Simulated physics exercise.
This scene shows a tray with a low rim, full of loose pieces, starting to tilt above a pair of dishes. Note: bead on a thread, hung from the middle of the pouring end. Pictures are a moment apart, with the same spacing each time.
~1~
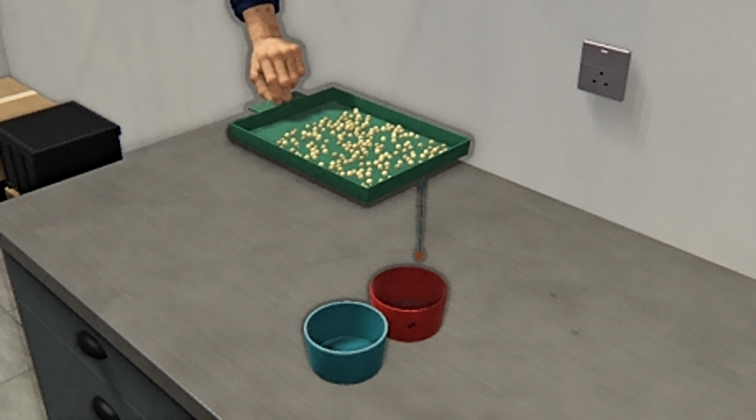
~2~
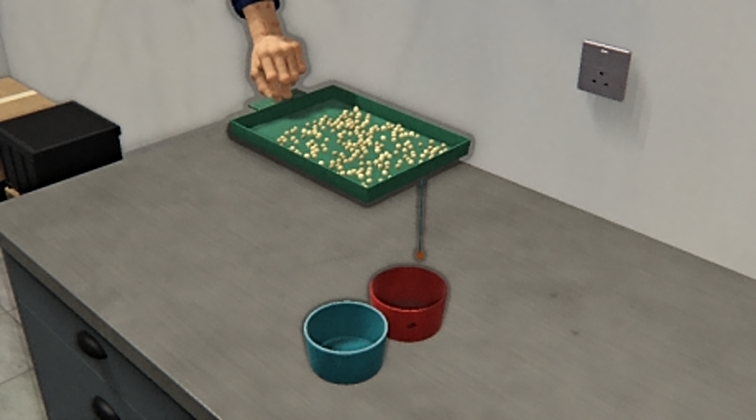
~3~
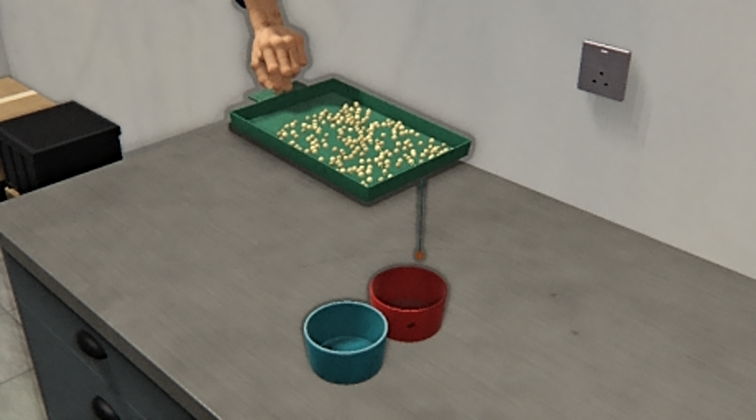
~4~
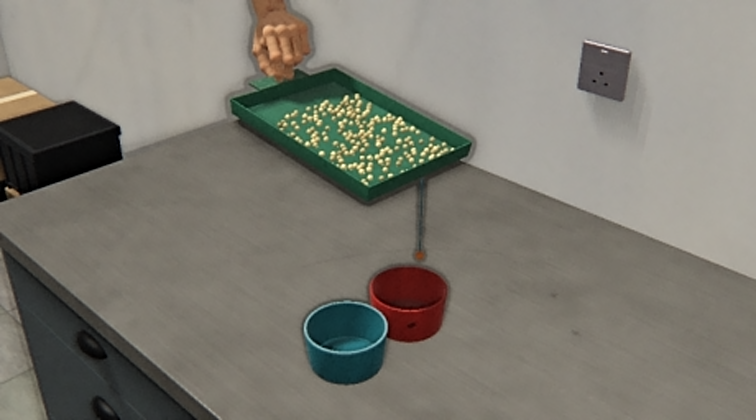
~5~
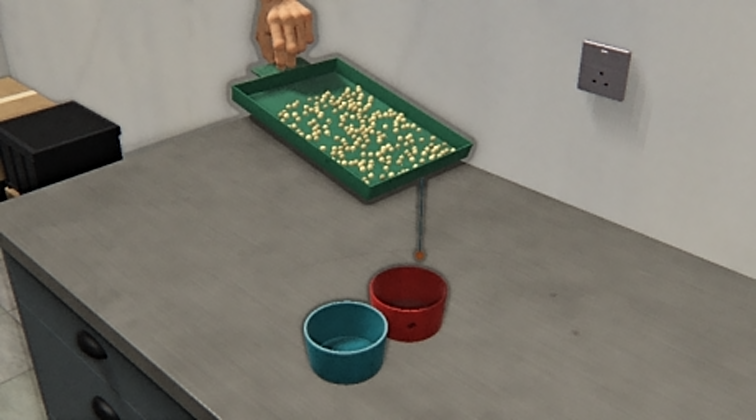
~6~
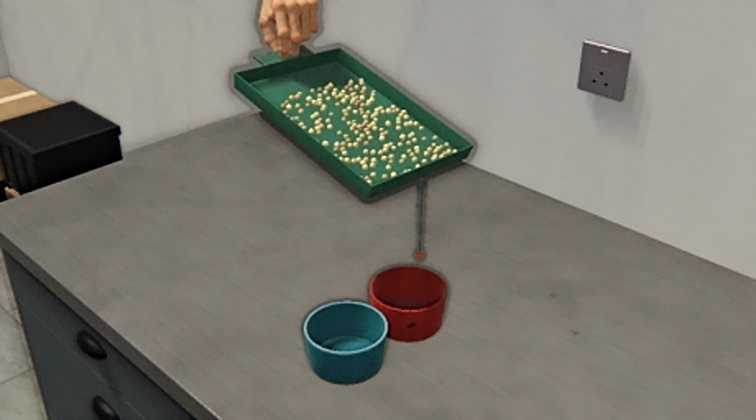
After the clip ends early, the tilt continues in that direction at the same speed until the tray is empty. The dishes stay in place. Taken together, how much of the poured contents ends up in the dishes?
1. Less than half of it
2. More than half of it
Answer: 1.
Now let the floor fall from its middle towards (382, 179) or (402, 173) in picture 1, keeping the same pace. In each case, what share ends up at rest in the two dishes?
Lab note: Try one about 70 %, try two about 40 %.
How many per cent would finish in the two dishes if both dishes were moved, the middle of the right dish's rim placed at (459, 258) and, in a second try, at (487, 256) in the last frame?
Close to 70 in a hundred, then close to 90 in a hundred.
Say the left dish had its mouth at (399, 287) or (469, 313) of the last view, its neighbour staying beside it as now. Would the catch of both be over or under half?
Earlier try a majority share, later try a minority share.
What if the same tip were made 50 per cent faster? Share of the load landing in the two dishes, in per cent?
It would be close to 0 per cent.
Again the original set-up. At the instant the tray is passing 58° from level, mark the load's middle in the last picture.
Centre estimate: (434, 157).
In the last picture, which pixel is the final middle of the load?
Close to (487, 296), more or less.
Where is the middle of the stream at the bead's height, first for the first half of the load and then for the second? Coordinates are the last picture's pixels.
Earlier portion about (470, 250); later portion about (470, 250).
Just after the last frame, tray tipped steeply; almost all on the tray; just a few outside both; just a few in the air.
A moment on, tray tipped right over; almost all on the tray; just a few in the right dish; just a few outside both; just a few in the air.
Further on, tray tipped past a quarter turn; about a tenth in the right dish; almost all outside both; just a few in the air.
When it is over, tray tipped past a quarter turn; not one in the left dish; about a tenth in the right dish; almost all outside both.
